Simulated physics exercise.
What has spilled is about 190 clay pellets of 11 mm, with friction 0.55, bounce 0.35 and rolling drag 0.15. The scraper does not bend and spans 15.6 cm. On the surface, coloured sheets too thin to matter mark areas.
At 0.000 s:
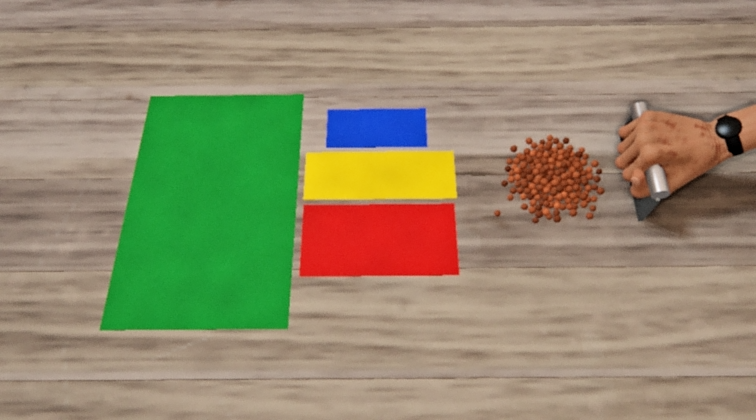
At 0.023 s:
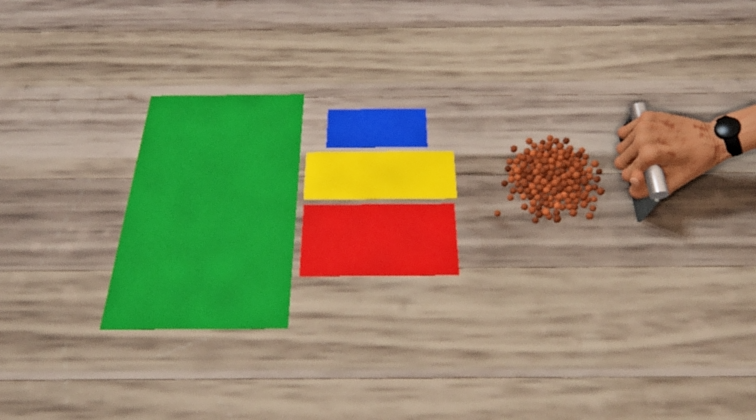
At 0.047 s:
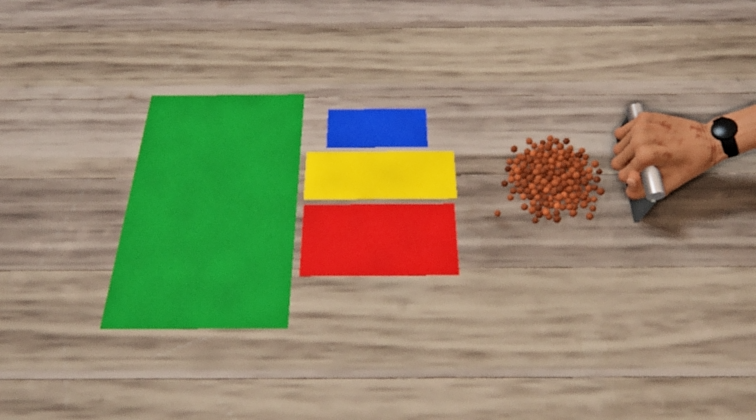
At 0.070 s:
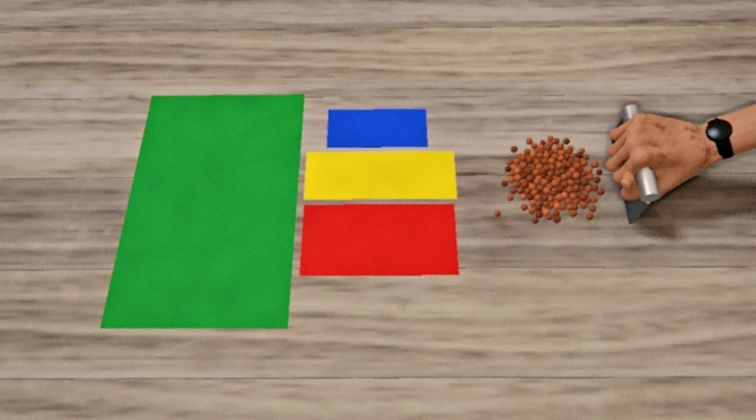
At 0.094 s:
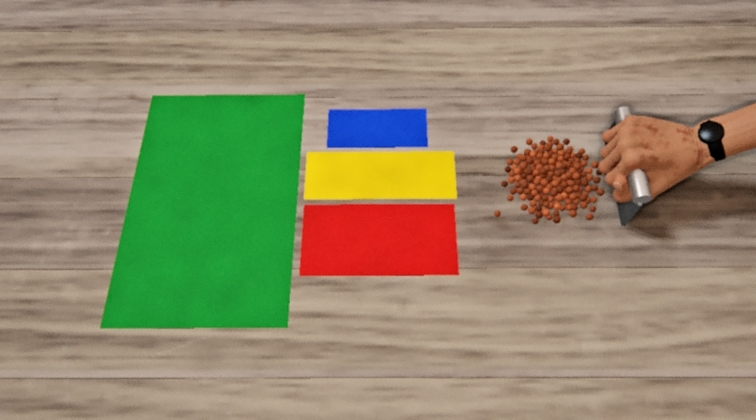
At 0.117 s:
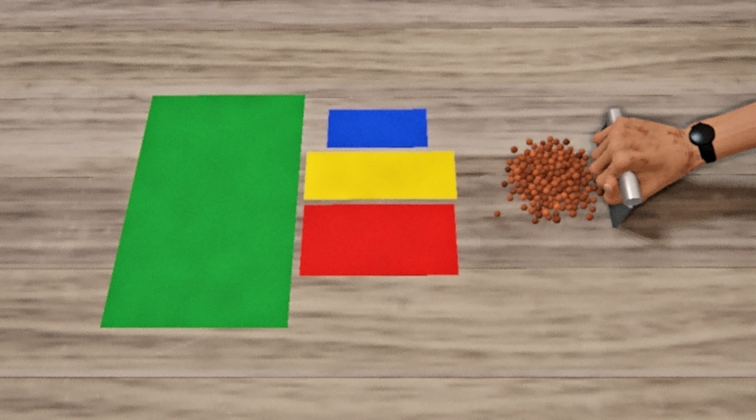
A hand wearing a black watch slid a scraper a short way left across a wooden surface, up to a pile of reddish-brown pellets, which stayed still beside green, blue, yellow and red mats.
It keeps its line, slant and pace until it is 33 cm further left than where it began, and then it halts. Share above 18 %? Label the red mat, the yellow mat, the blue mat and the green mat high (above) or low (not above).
Red mat: High; yellow mat: High; blue mat: Low; green mat: Low.
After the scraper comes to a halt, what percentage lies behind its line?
That share comes to some 30 per cent.
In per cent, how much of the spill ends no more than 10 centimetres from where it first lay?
Roughly 15 %.
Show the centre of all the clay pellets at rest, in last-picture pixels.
The middle settles close to (392, 199).
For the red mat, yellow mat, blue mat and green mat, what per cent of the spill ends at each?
Per cent at rest - red mat: 45; yellow mat: 25; blue mat: 0; green mat: 0.
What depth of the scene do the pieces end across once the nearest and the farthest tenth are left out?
It works out at some 22 centimetres.
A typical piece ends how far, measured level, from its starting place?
It works out at some 28 centimetres.
Then, at 0.38 s, scraper 20 cm from its start, spill 19 cm wide; off the mats 100 %.
Then, at 0.64 s, scraper 33 cm from its start, spill 24 cm wide; red mat 45 %, yellow mat 25 %, off the mats 30 %.
After 0.86 s, scraper 33 cm from its start, spill 26 cm wide; red mat 45 %, yellow mat 25 %, off the mats 30 %.
In the end, at 1.2 s, red mat 45 %, yellow mat 25 %, blue mat 0 %, green mat 0 %, off the mats 30 %.
